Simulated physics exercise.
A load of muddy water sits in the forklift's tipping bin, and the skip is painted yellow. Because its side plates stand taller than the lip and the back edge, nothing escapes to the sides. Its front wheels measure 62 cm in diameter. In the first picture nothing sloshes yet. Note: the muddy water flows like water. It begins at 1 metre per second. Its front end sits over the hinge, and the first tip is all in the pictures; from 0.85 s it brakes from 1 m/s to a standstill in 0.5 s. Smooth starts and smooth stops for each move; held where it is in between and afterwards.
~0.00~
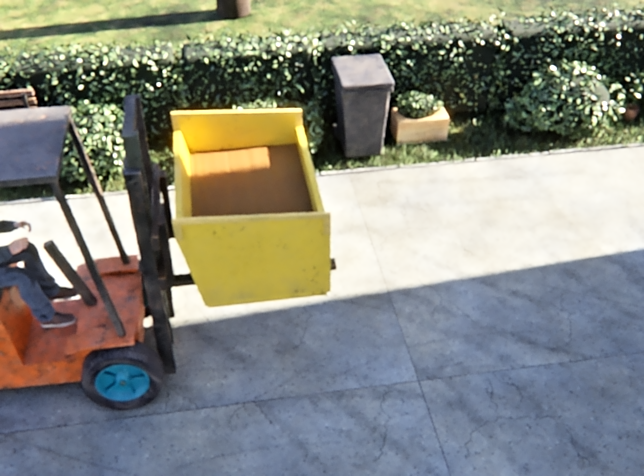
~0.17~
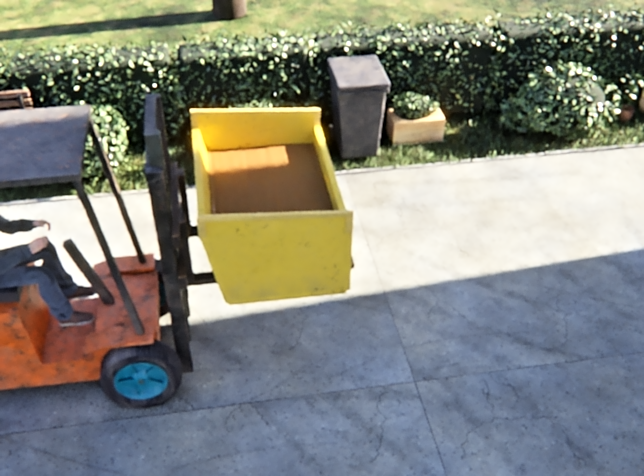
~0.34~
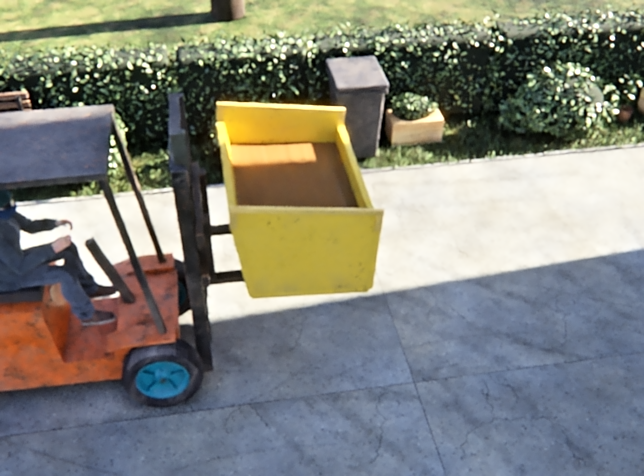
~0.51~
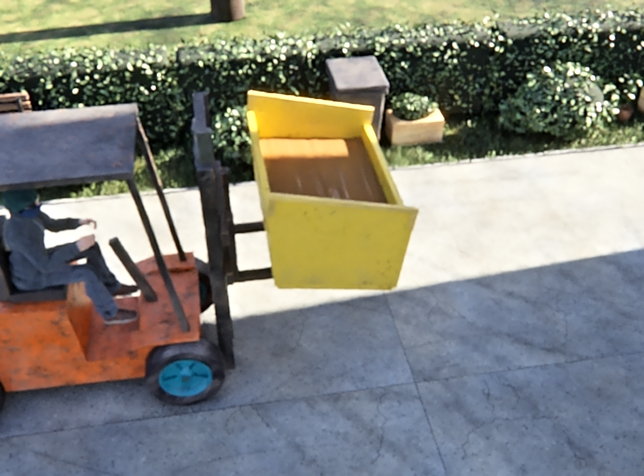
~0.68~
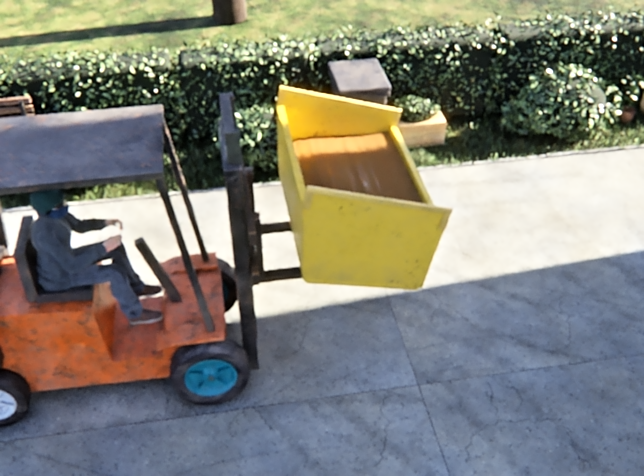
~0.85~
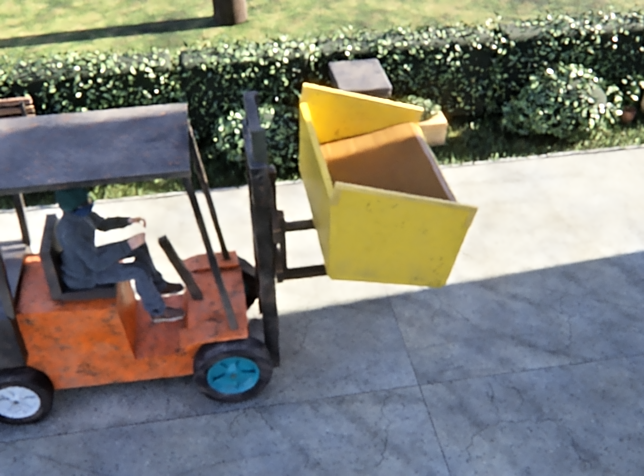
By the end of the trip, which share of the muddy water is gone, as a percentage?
Close to 12 per cent of the muddy water is gone.
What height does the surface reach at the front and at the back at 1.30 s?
About 56 cm in front and 16 cm behind.
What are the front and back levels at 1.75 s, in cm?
I'd put it at about 40 cm in front and about 32 cm behind.
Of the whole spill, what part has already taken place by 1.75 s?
Roughly 70 per cent by then.
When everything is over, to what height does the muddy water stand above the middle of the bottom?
About 32 cm.
By 1.30 s the skip is at 14° forwards, the surface stands 15 cm at the back and 55 cm at the front; 6 per cent has gone, over the front.
By 1.75 s the skip is at 14° forwards, the surface stands 32 cm at the back and 39 cm at the front; 9 per cent has gone, over the front.
By 2.15 s the skip is at 14° forwards, the surface stands 28 cm at the back and 37 cm at the front; 9 per cent has gone, over the front.
By 4.24 s 12 per cent has gone, over the front, 56 of 447 litres.
